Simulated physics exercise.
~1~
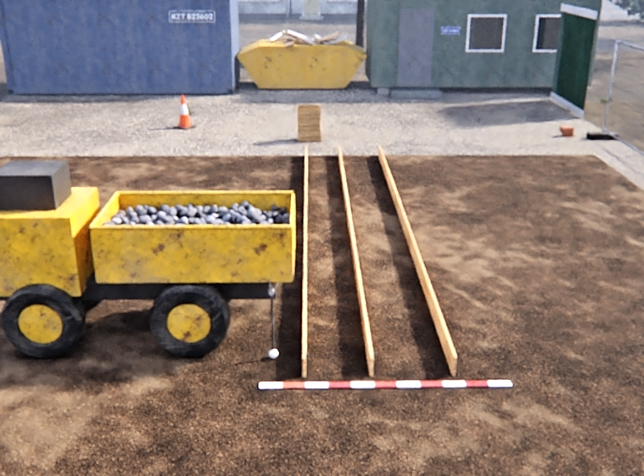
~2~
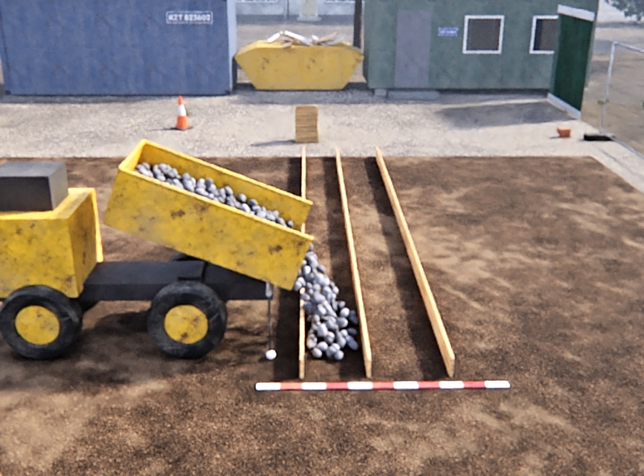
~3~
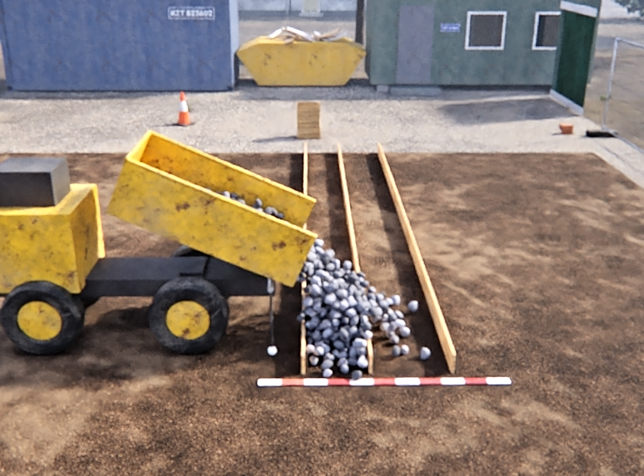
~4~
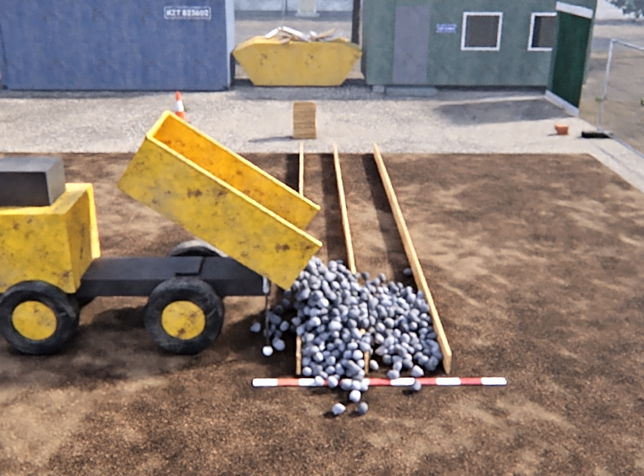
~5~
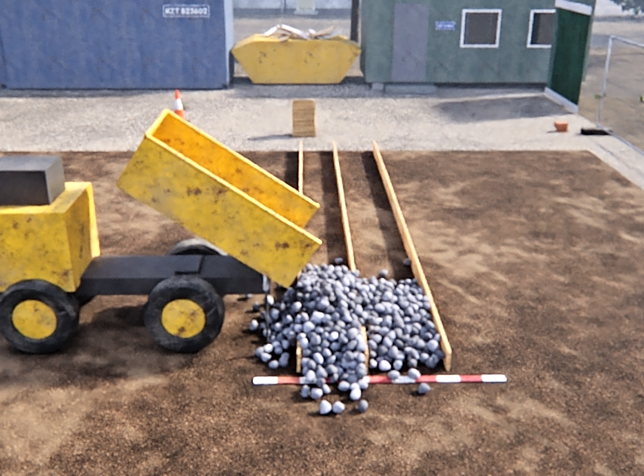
At the start, a yellow tipper full of round grey stones stands on brown earth at the left, beside three wooden boards and a red and white staff. Its body tilts up, and stones begin spilling from the right end into the near bay. The body tips slightly further, and the growing heap spreads over the middle board into the far bay. It then rises more steeply and empties, while some stones roll forward past the staff. Finally the raised body stays still, with the stones heaped across both bays, more in the near one, and some lying beside the truck.
